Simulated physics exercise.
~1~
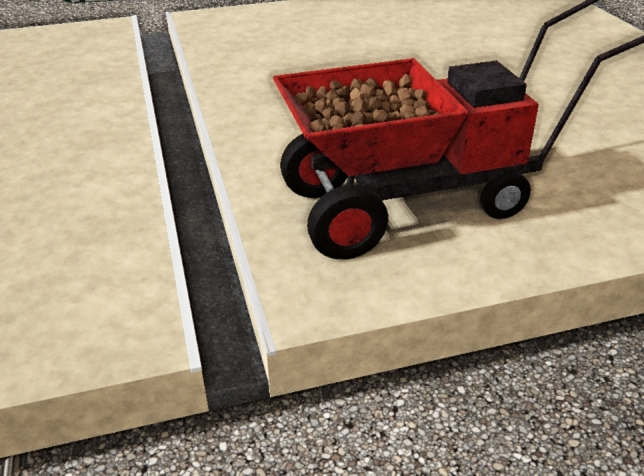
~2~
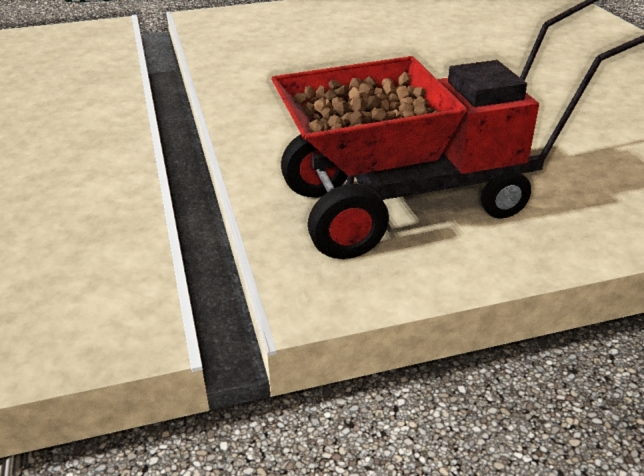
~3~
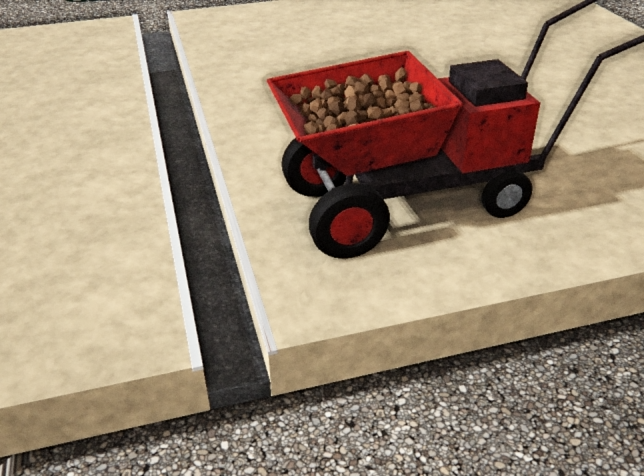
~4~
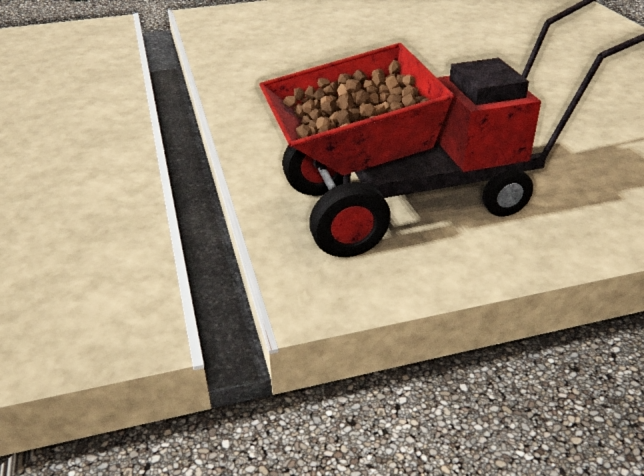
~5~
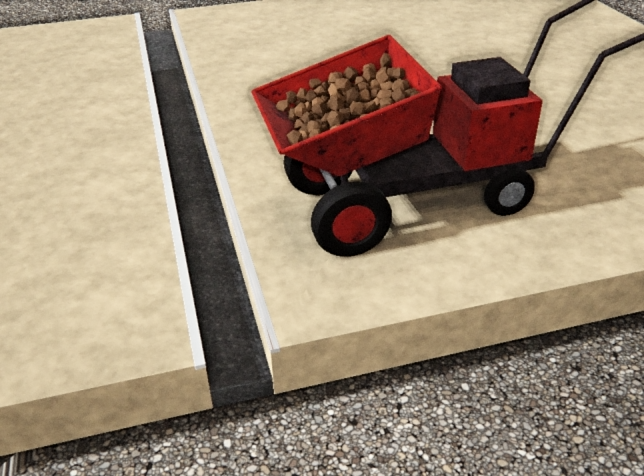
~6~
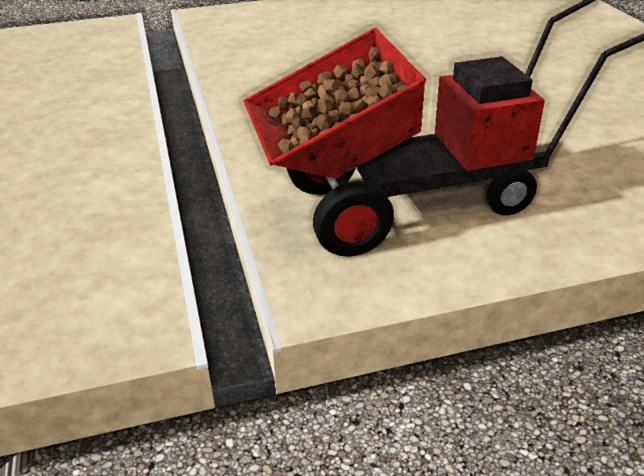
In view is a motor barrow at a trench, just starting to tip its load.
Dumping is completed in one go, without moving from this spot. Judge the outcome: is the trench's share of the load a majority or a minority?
A majority.
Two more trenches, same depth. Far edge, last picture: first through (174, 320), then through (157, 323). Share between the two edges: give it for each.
Roughly 100 per cent, and 100 per cent.
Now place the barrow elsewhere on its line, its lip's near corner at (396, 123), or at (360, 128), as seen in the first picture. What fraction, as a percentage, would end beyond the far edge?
You'd see close to 0 per cent the first time and close to 0 per cent the next.
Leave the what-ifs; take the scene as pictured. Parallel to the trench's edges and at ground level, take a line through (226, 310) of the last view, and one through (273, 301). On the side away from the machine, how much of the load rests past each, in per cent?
In order, some 50 % then some 90 %.
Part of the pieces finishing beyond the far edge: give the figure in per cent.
Result: Close to 10 %.
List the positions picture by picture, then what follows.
In the first frame, lip of the skip at (307, 136), level; top of the load at (359, 104), clay clods; first edge of the trench at (257, 305); far edge at (187, 319), the trench under half as wide as the skip, and about half as deep as wide.
In the second frame, lip of the skip at (305, 137), tipped barely; top of the load at (358, 104).
In the third frame, lip of the skip at (300, 140), tipped barely; top of the load at (369, 102).
In the fourth frame, lip of the skip at (291, 144), tipped a little; top of the load at (395, 101).
In the fifth frame, lip of the skip at (282, 152), tipped clearly; top of the load at (389, 88).
In the sixth frame, lip of the skip at (272, 163), tipped clearly; top of the load at (377, 83); first edge of the trench at (263, 302); far edge at (193, 316).
Soon, skip tipped steeply; all in the skip.
A while on, skip tipped right over; about two thirds in the skip; about a quarter in or heaped over the trench; a stray few beyond it; a stray few falling.
Towards the end, skip tipped right over; a small part in the skip; most in or heaped over the trench; a small part beyond it.
Finally, skip tipped right over; a small part in the skip; most in or heaped over the trench; a small part beyond it.
